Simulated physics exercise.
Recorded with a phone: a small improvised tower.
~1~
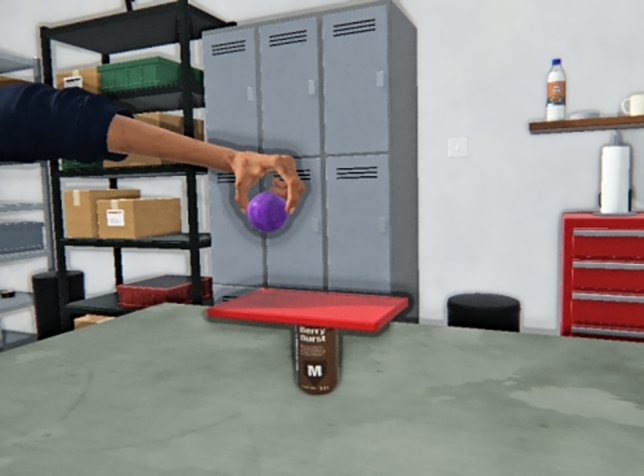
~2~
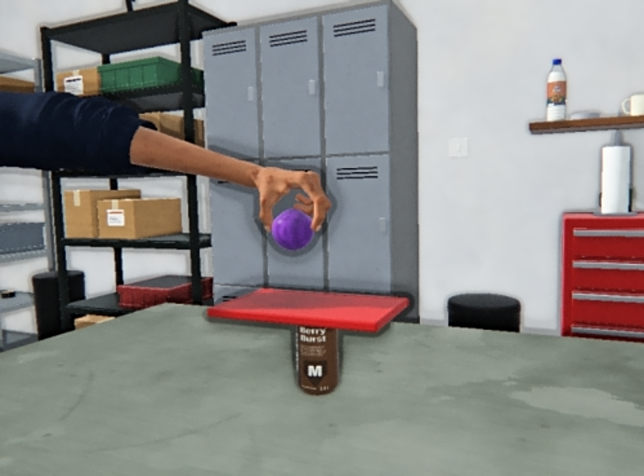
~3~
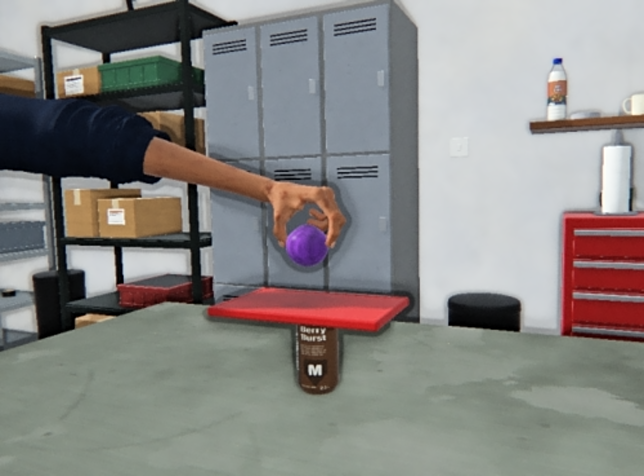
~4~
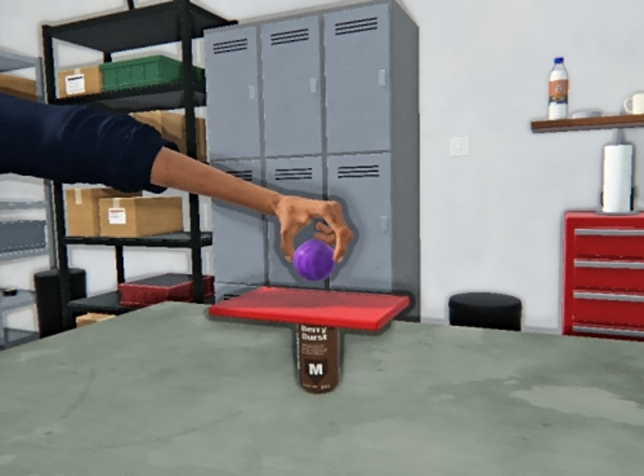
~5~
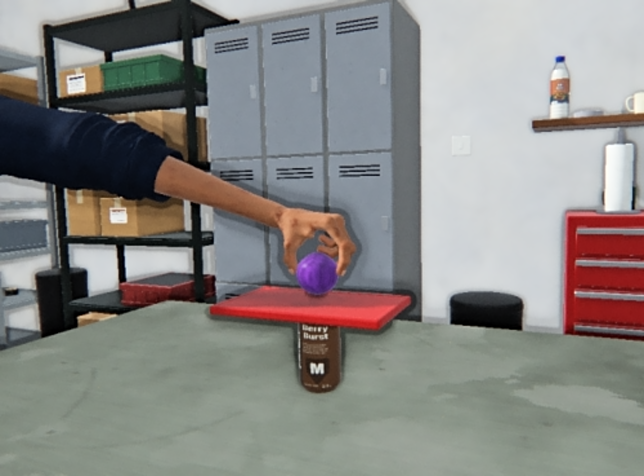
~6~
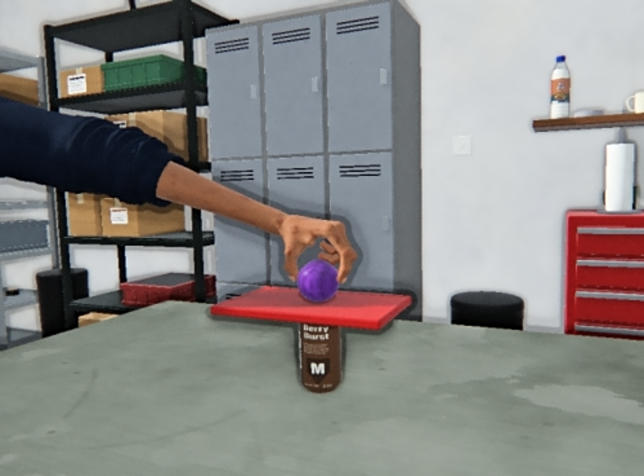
A purple onion, held in a person's fingertips, moved right and downward over a red lid balanced on a dark can, and the hand set it on the lid without letting go.
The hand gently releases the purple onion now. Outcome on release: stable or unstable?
No fall.
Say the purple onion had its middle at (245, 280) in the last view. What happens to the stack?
Then it comes apart.
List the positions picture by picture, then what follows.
Still above its spot; purple onion (268, 212); red lid (310, 307), in the first frame.
Still above its spot; purple onion (293, 230); red lid (310, 307), in the second frame.
Still above its spot; purple onion (307, 246); red lid (310, 306), in the third frame.
Still above its spot; purple onion (314, 261); red lid (311, 306), in the fourth frame.
Still above its spot; purple onion (318, 273); red lid (312, 305), in the fifth frame.
Set down, still held; purple onion (318, 281); red lid (313, 305), in the sixth frame.
Then, 0.30 s past the last view, nothing moves.
Then, 0.70 s past the last view, purple onion resting near (318, 281).
Finally, all 3 still in place. Final places as the last picture's camera would see them, purple onion near (318, 281). The stack stays up.
